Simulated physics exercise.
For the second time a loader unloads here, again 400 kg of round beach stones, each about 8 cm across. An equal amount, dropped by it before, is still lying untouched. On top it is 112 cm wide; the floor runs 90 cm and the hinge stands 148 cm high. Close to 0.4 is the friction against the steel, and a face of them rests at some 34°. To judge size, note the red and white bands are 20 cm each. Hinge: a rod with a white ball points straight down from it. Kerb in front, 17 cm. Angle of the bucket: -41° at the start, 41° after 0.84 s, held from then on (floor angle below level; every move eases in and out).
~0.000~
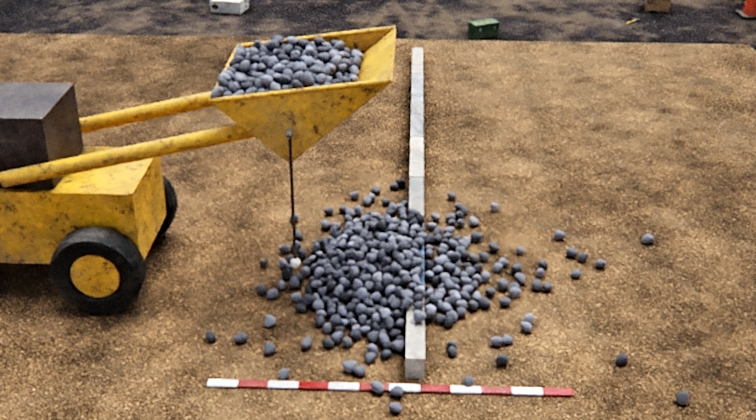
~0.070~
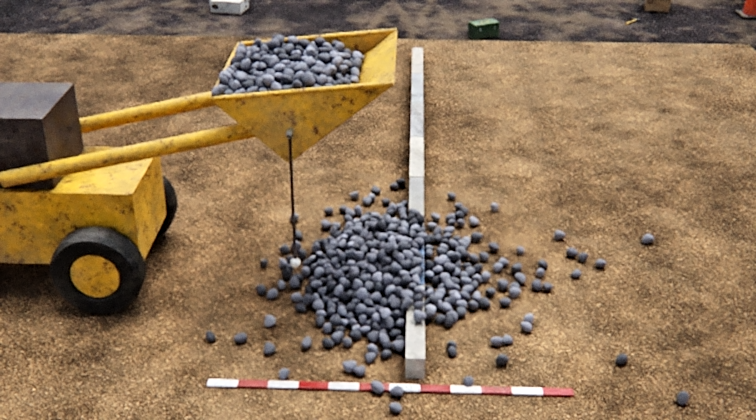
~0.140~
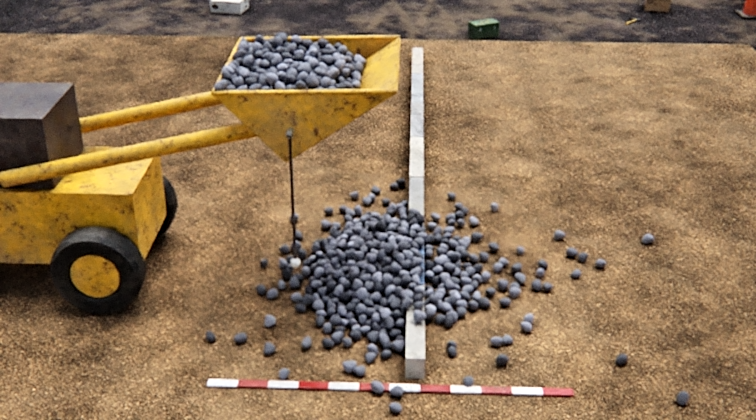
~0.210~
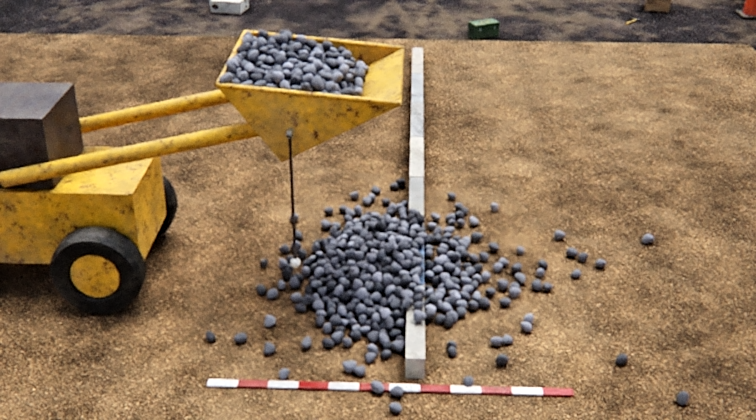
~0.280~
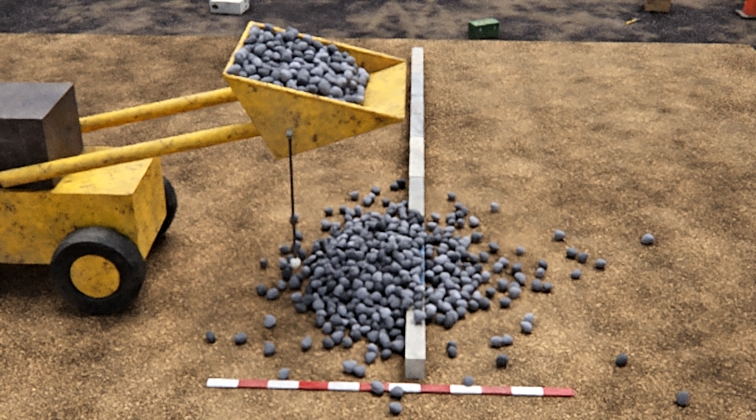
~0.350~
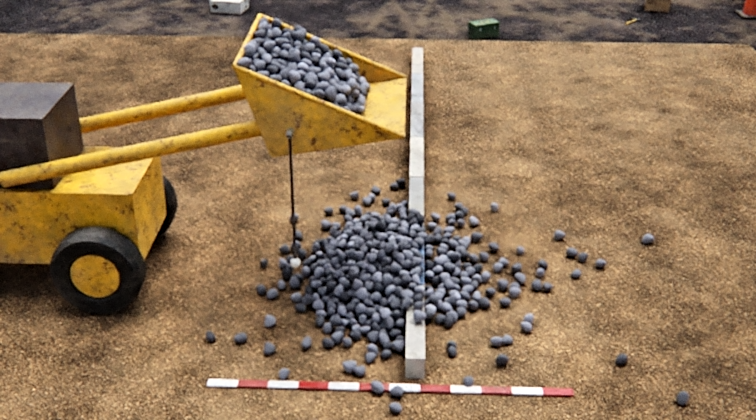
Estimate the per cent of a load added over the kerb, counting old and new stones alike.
Roughly 82 per cent of a load is added.
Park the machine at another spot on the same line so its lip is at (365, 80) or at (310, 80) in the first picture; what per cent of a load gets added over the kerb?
Roughly 55 and 10 per cent, in that order.
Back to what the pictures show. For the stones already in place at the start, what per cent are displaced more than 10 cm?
About 15 per cent.
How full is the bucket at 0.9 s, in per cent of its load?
Close to 65 in a hundred is still held.
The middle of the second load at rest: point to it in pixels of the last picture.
The centre sits about (476, 272).
After 0.6 s the floor is at 28°; in per cent of one load, 100 in the bucket, 79 on this side of the kerb, 21 over the kerb; the foremost stones are at (603, 280).
After 0.9 s the floor is at 41°; in per cent of one load, 65 in the bucket, 115 on this side of the kerb, 21 over the kerb; the foremost stones are at (603, 280).
After 1.3 s the floor is at 41°; in per cent of one load, 10 in the bucket, 121 on this side of the kerb, 68 over the kerb; the foremost stones are at (603, 280).
After 3.9 s the floor is at 41°; in per cent of one load, 0 in the bucket, 98 on this side of the kerb, 102 over the kerb; the foremost stones are at (691, 277). Net gain over the kerb, 82.
